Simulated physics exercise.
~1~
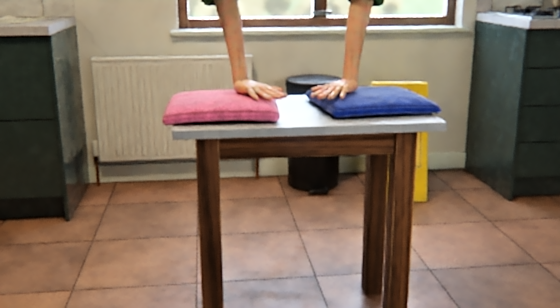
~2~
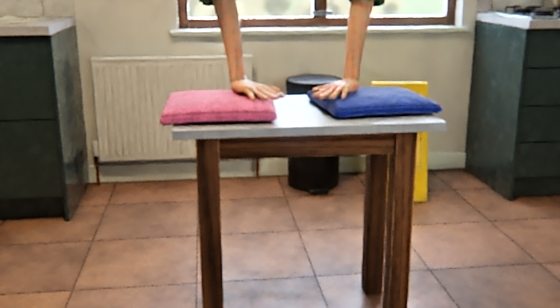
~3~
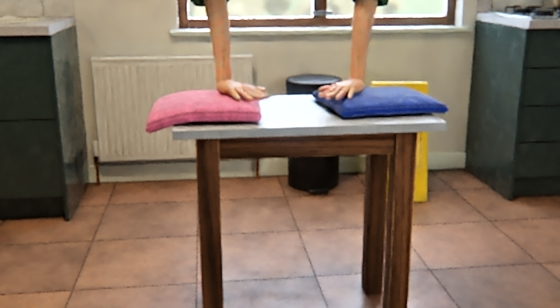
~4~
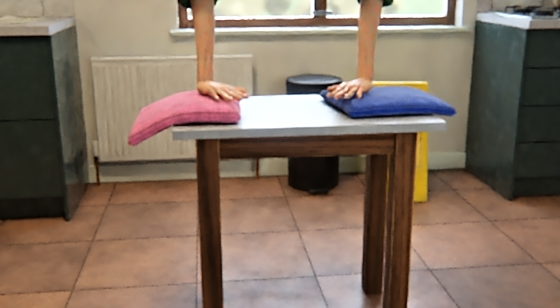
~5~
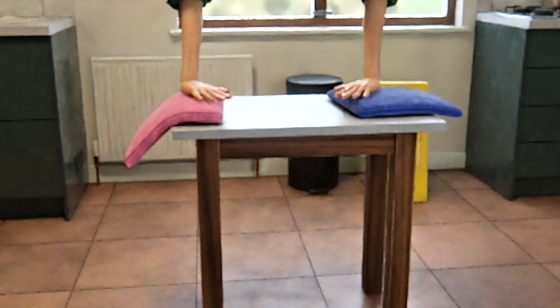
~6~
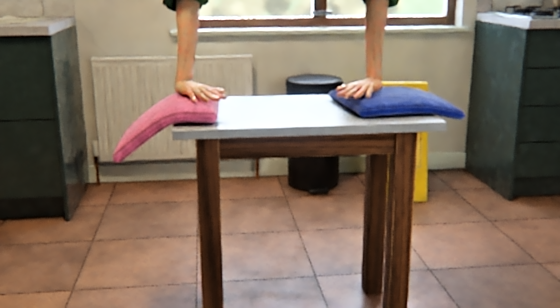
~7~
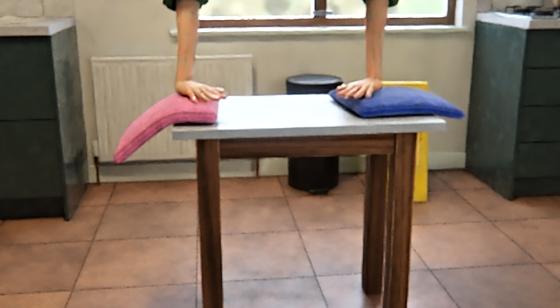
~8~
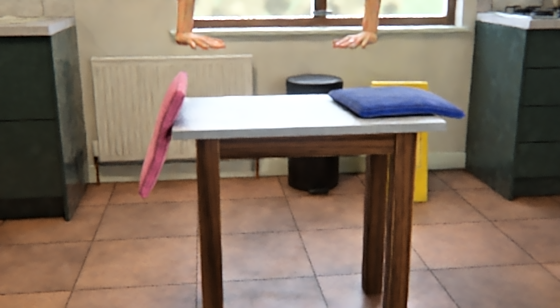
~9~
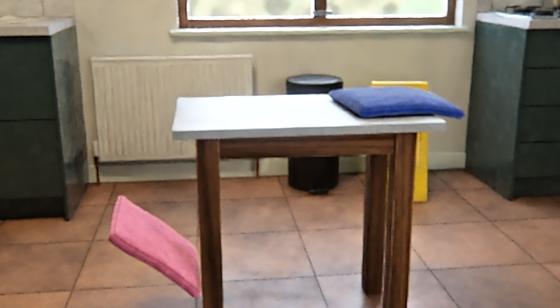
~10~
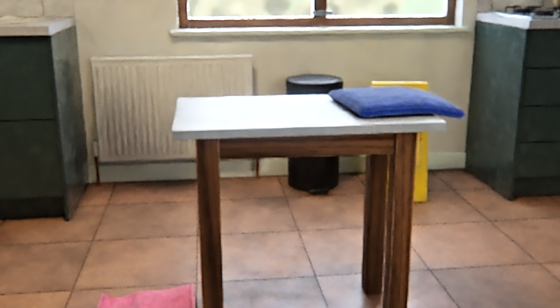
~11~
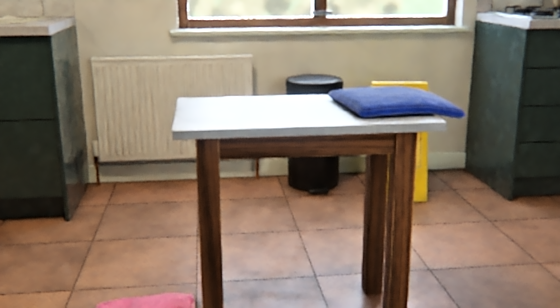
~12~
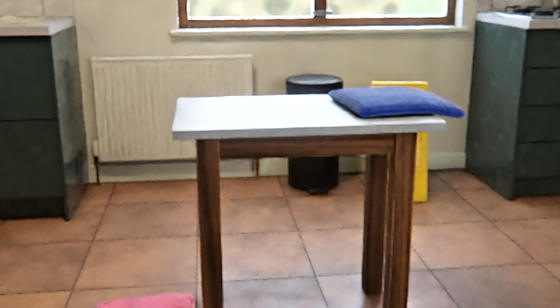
In a kitchen, two hands slid a pink seat pad left and a blue one right across a small table, then let go, and the pink pad tipped off the edge onto the tiled floor while the blue one stayed on top.
